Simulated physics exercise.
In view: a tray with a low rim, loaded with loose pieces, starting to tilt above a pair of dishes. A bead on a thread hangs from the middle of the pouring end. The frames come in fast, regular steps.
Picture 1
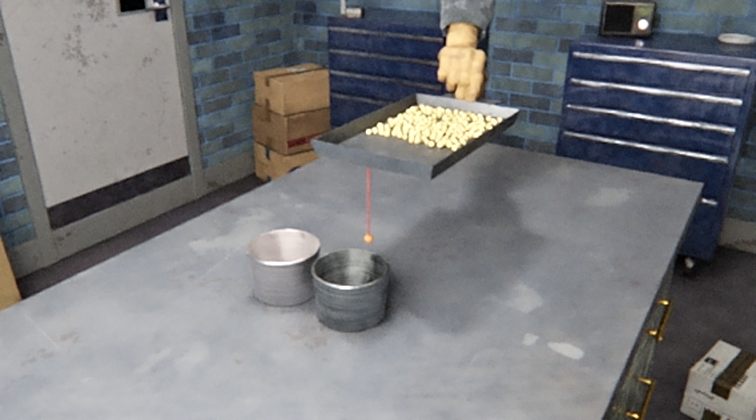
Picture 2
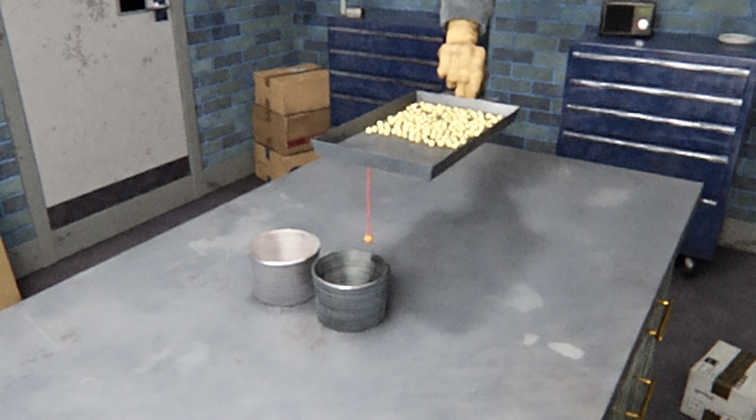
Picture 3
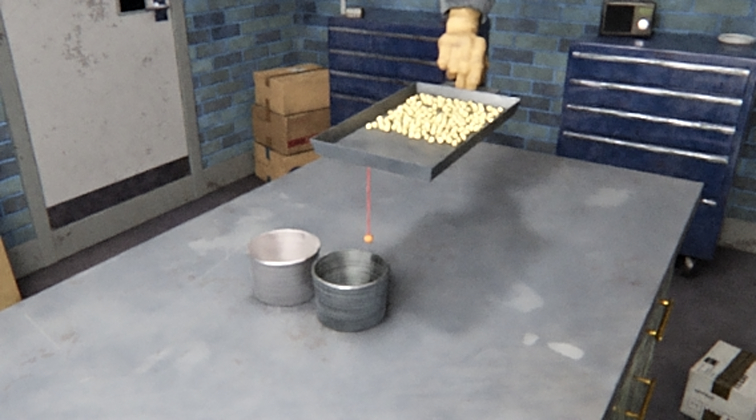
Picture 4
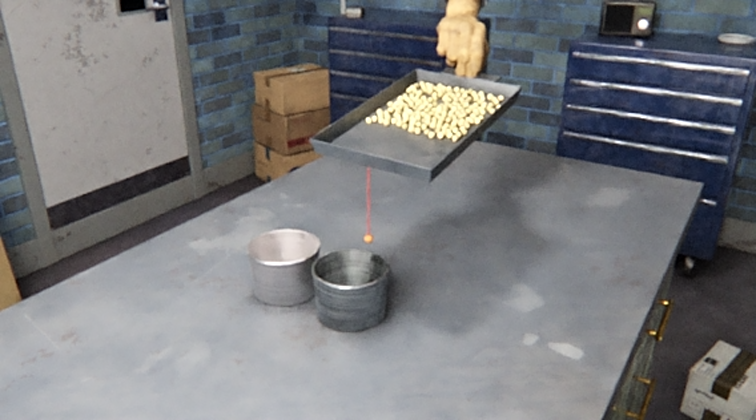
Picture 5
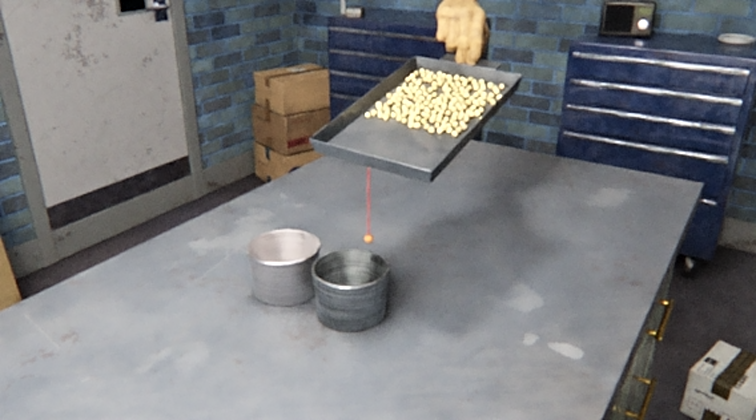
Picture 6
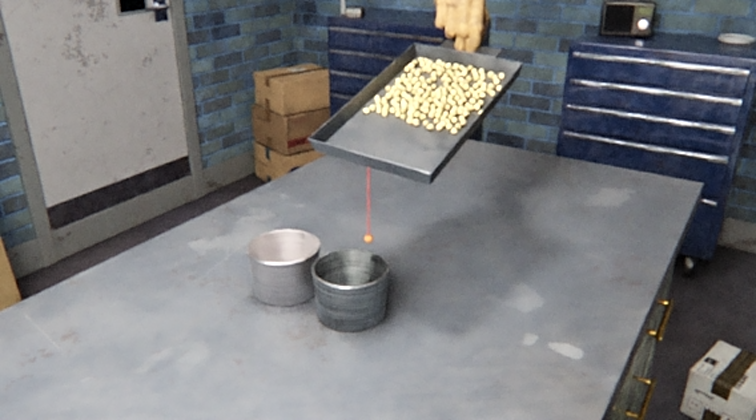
A tan, blocky hand held a dark tray of pale beans above two metal dishes on a grey table, then steadily raised the far end, tilting the tray toward the front.
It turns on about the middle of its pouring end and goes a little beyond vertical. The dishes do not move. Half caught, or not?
Together they catch only the smaller part.
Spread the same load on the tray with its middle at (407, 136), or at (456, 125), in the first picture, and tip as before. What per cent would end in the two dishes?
Near 40 % and 40 %.
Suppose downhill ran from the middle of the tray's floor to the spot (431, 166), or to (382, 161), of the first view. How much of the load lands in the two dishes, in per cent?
First some 0, then 70 per cent.
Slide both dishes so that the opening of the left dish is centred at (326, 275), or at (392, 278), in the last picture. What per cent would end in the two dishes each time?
Roughly 50 per cent, and 80 per cent.
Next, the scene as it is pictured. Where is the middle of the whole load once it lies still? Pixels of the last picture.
Roughly at (376, 328).
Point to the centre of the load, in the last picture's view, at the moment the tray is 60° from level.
Roughly at (400, 169).
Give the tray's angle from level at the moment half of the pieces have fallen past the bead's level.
Roughly 105°.
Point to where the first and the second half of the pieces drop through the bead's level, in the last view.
First near (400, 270), later near (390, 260).
Shortly afterwards, tray tipped steeply; the bulk on the tray; only a few in the right dish; a little outside both; near a quarter in the air.
Next, tray tipped right over; near half on the tray; a little in the right dish; near a quarter outside both; a little in the air.
Some moments later, tray tipped past a quarter turn; near a third in the right dish; near two thirds outside both.
In the end, tray tipped past a quarter turn; near a third in the right dish; none at all in the left dish; near two thirds outside both.
